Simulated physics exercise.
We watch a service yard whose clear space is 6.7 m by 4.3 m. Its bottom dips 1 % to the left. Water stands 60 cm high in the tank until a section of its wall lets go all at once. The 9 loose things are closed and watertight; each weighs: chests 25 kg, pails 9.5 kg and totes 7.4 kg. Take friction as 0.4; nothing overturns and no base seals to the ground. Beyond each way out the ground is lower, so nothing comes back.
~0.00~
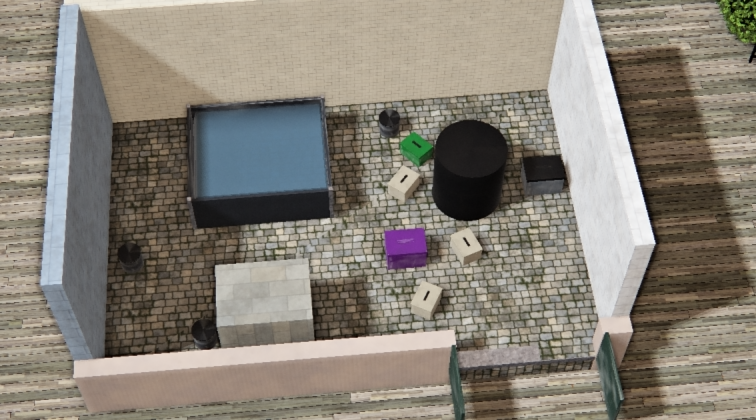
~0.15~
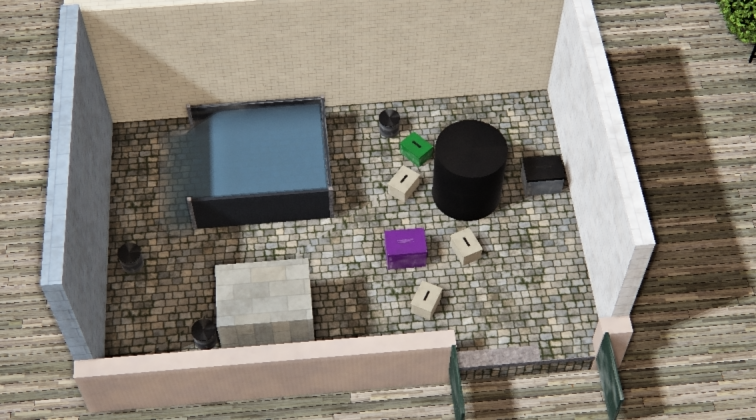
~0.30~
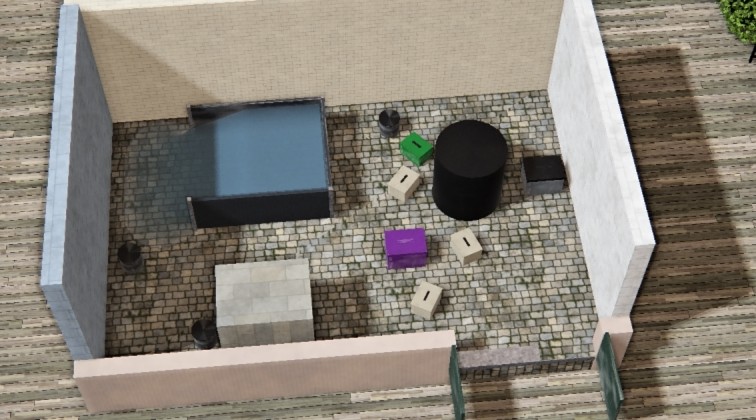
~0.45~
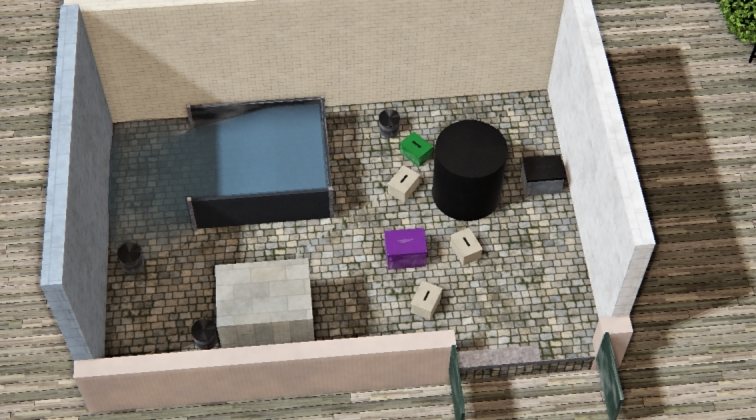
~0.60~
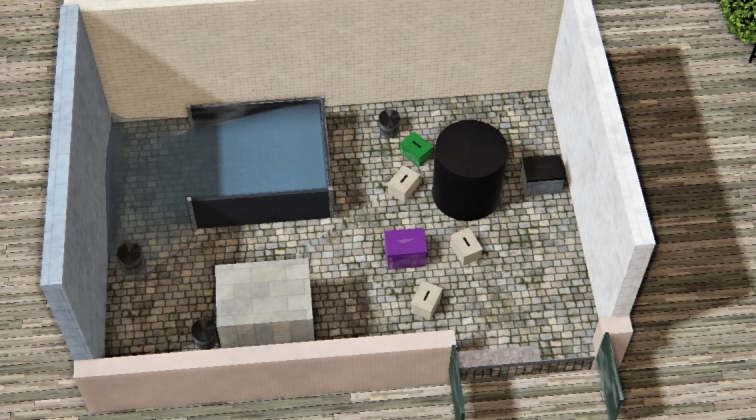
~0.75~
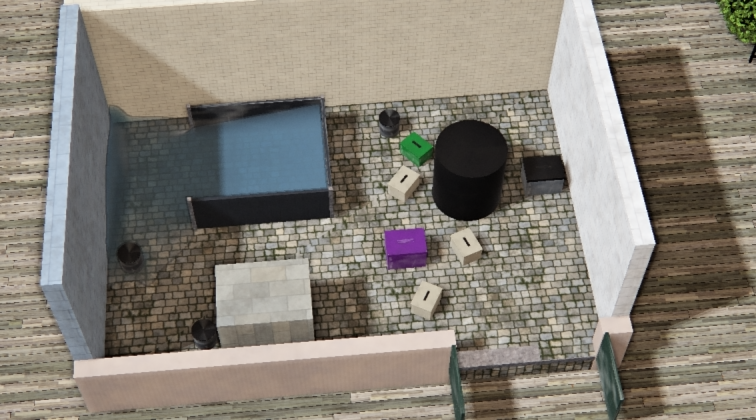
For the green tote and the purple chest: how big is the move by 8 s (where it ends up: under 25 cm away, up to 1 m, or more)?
Green tote barely shifts, purple chest holds its place.
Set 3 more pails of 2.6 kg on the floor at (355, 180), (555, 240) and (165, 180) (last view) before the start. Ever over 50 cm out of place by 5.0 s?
In that order: Under, under, past it.
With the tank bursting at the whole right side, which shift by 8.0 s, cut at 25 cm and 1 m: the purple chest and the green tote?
Then the purple chest is nudged along, the green tote gets carried off.
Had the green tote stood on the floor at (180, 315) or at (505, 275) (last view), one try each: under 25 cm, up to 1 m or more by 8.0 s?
In that order: It travels far; it stays put.
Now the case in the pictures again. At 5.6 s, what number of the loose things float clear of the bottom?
I count 1.
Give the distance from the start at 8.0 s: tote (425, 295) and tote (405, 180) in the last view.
In turn: 30 cm, 40 cm.
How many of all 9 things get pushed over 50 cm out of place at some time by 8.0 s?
That makes 2.
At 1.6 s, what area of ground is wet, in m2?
About 8.5 m2.
After 1.6 s the green tote is near (417, 145), 0.0 m from its start, aground; the purple chest is near (406, 241), 0.0 m from its start, aground; 0 of 9 are out; 0 afloat.
After 3.6 s the green tote is near (418, 146), 0.0 m from its start, aground; the purple chest is near (406, 241), 0.0 m from its start, aground; 0 of 9 are out; 2 afloat.
After 5.6 s the green tote is near (418, 146), 0.0 m from its start, aground; the purple chest is near (406, 241), 0.0 m from its start, aground; 0 of 9 are out; 1 afloat.
After 8.0 s the green tote is near (418, 146), 0.0 m from its start, aground; the purple chest is near (406, 241), 0.0 m from its start, aground; 0 of 9 are out; 0 afloat.
